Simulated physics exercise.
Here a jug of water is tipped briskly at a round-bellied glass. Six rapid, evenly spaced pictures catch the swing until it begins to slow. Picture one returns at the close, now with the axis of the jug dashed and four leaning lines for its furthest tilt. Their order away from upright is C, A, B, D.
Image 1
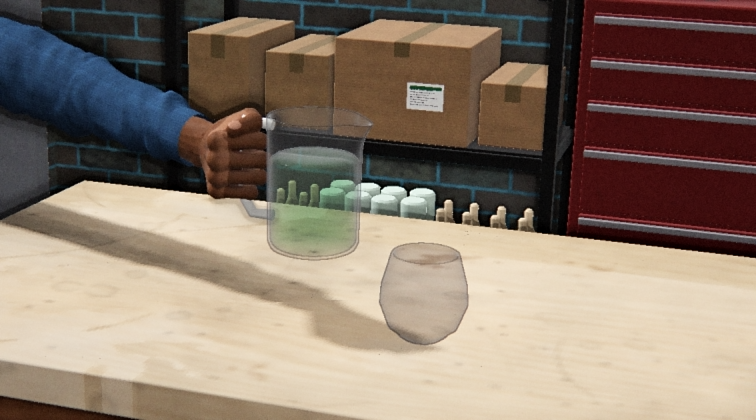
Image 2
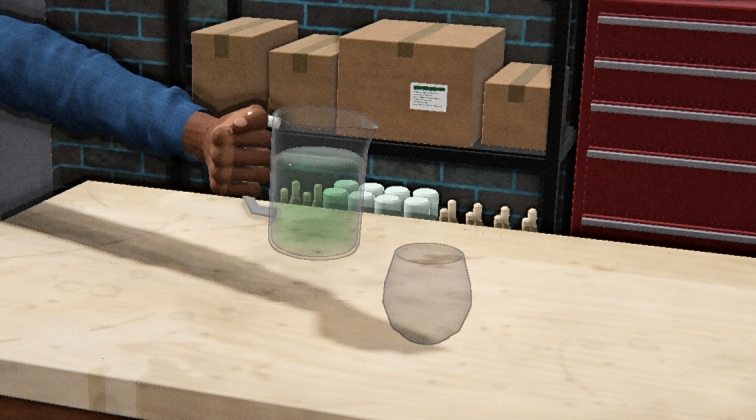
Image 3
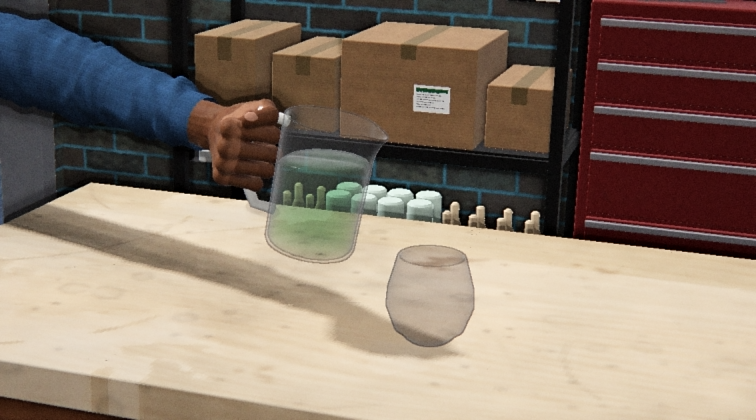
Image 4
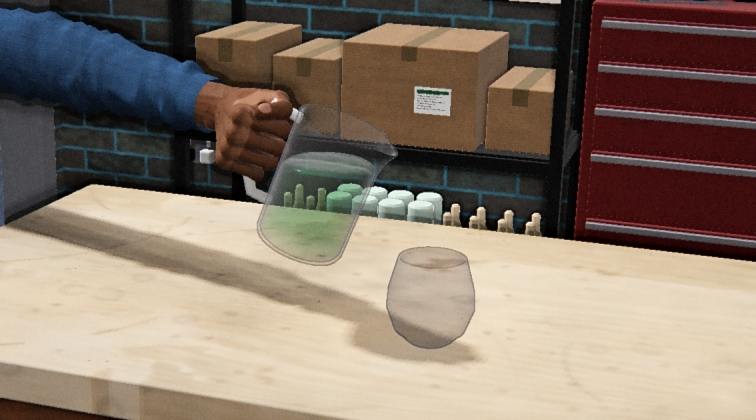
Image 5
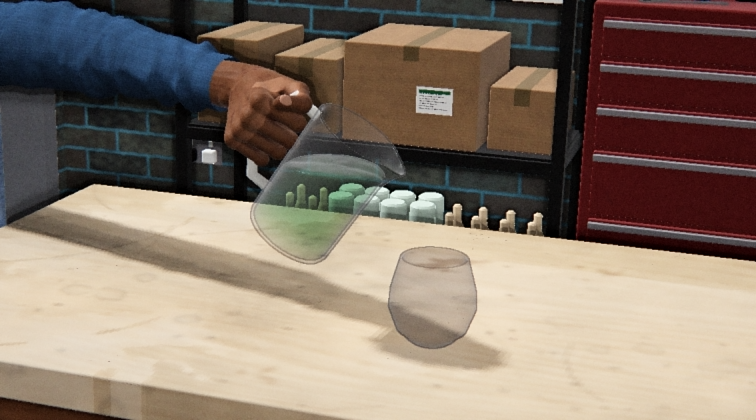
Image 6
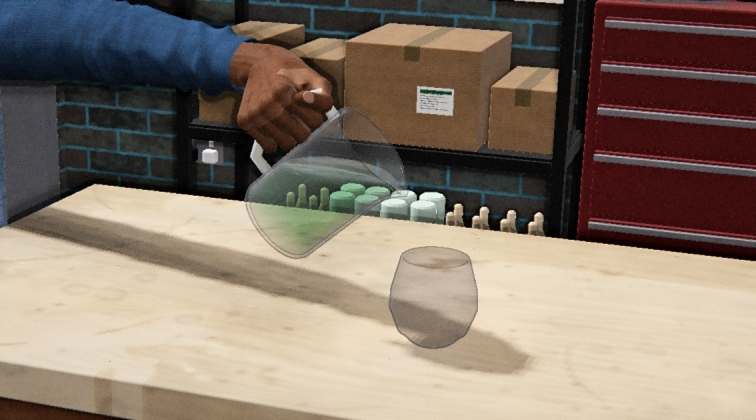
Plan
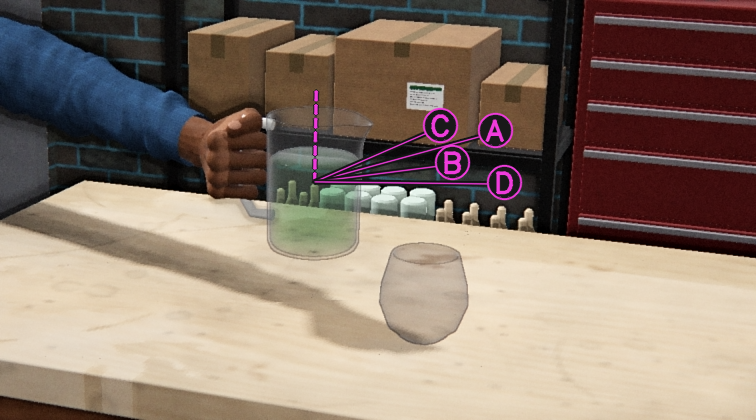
A hand in a blue sleeve grips a clear jug of greenish-looking liquid above a pale wooden workbench, seen from slightly above. A round-bellied glass stands to its right, with cardboard boxes on a dark shelf, small green and white items, a brick wall and red drawers behind. The hand tilts the jug briskly rightward toward the glass, nothing leaving its lip, while the view shifts very slightly.
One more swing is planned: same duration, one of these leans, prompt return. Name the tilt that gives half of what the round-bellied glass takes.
The answer is mark A.
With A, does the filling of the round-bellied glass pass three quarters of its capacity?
No, it does not.
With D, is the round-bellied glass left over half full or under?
Over.
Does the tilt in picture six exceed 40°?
Yes, it does.
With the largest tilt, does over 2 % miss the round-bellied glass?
Yes.
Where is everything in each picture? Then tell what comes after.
In the first picture, upright, lip at (370, 124); rim of the round-bellied glass round (426, 253); nothing has left yet.
In the second picture, tipped about 2°, lip at (376, 127); nothing has left yet.
In the third picture, tipped about 10°, lip at (386, 138); nothing has left yet.
In the fourth picture, tipped about 21°, lip at (395, 154); nothing has left yet.
In the fifth picture, tipped about 34°, lip at (403, 173); nothing has left yet.
In the sixth picture, tipped about 48°, lip at (406, 194); nothing has left yet.
In magenta, A at (479, 136); B at (436, 166); C at (425, 133); D at (487, 183).
For mark A, the round-bellied glass ends with about 50 % of what it can hold.
For mark B, the round-bellied glass ends with about 68 % of what it can hold; 3 % of the water is spilt.
For mark C, the round-bellied glass ends with about 31 % of what it can hold.
For mark D, the round-bellied glass ends with about 82 % of what it can hold; 8 % of the water is spilt.
